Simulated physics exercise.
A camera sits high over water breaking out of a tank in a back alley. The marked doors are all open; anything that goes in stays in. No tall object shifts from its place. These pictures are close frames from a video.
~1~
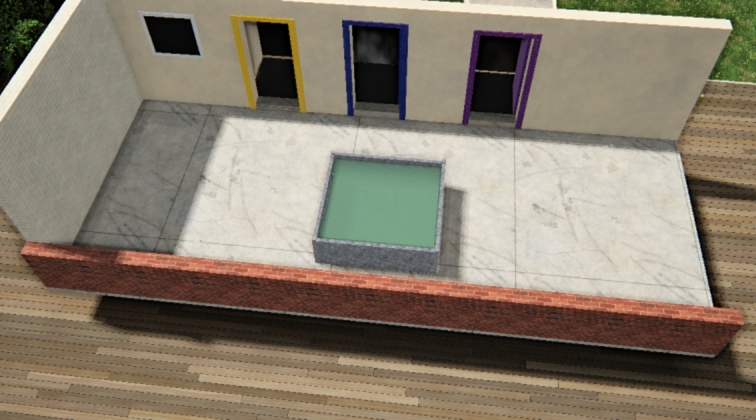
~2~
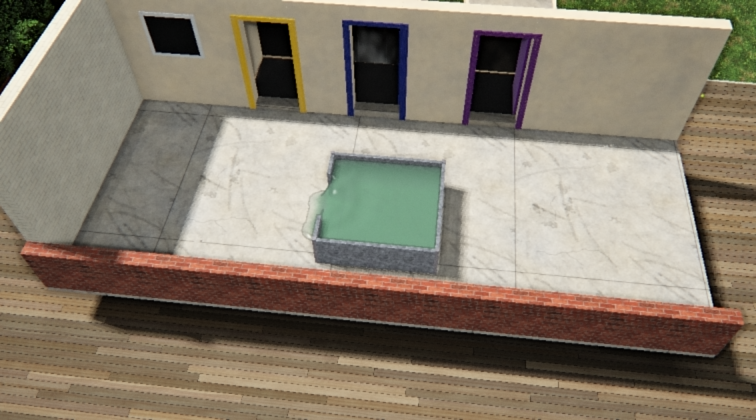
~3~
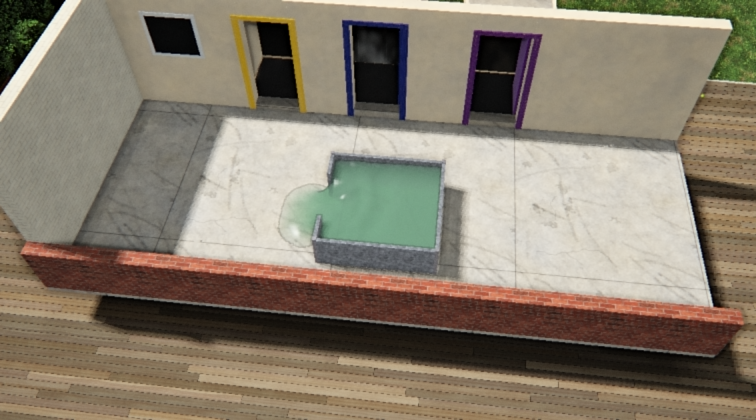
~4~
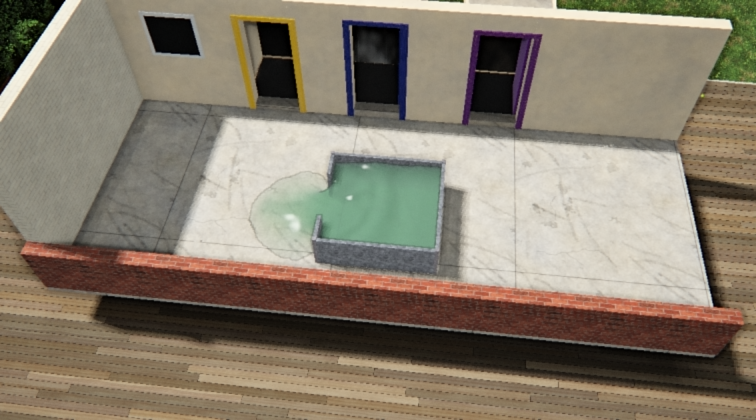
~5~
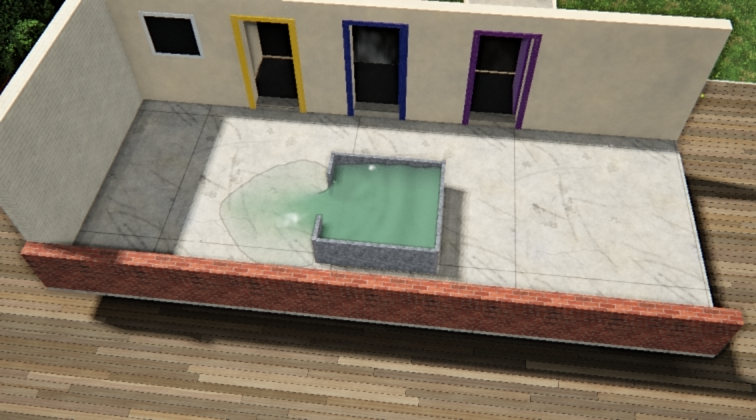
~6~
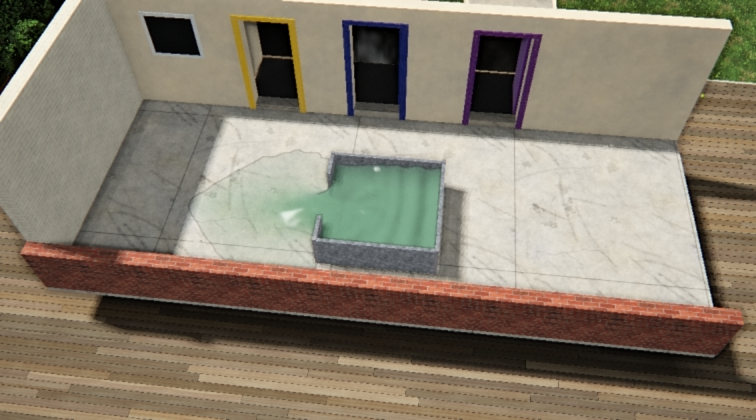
To begin with, a square tank of still green water sits on a pale floor between walls with yellow, blue and purple doorframes. Its left side then opens and water pours out through the gap. The water fans out leftward across the floor in a widening, thin sheet, while everything else stays put.
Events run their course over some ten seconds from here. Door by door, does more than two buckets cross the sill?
At the end, most likely the blue door will not exceed two buckets; most likely the yellow door will not exceed two buckets; most likely the purple door will not exceed two buckets.
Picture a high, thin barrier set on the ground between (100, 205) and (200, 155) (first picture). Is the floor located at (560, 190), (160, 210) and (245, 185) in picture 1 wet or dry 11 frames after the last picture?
Listed order: Spared, swamped, swamped.
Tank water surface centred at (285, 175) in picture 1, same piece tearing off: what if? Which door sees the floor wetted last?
Answer: The purple door.
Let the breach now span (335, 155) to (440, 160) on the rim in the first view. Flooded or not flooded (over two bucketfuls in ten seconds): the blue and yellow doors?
The blue door tops the mark and the yellow door stays below the mark.
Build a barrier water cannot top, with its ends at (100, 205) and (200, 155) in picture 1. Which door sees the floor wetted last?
My answer is the door marked purple.
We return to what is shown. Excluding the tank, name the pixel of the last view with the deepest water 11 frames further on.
Around (66, 259).
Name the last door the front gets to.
The purple-painted one.
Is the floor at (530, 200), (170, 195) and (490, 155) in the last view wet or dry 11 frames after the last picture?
First spot not wet, second soaked, third not wet.
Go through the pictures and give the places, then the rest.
In the first frame, the tank at (382, 202) is whole and still.
In the second frame, water pours out at (327, 210) and has run to a hidden place.
In the third frame, water pours out at (328, 211) and has run to (292, 196).
In the fourth frame, water pours out at (328, 211) and has run to (261, 199).
In the fifth frame, water pours out at (328, 211) and has run to (226, 204).
In the sixth frame, the front is at (195, 204), out from the gap at (328, 210).
A moment on, water covers 25 % of the floor; the blue door not reached, the yellow door not reached, the purple door not reached.
Next, water covers 35 % of the floor; the blue door not reached, the yellow door wet at the sill, nothing in, the purple door not reached.
Then, water covers 35 % of the floor; the blue door not reached, the yellow door wet at the sill, nothing in, the purple door not reached.
Later, water covers 40 % of the floor; the blue door not reached, the yellow door wet at the sill, nothing in, the purple door not reached.
In the end, water covers 65 % of the floor; the blue door wet at the sill, nothing in, the yellow door wet at the sill, nothing in, the purple door wet at the sill, nothing in.
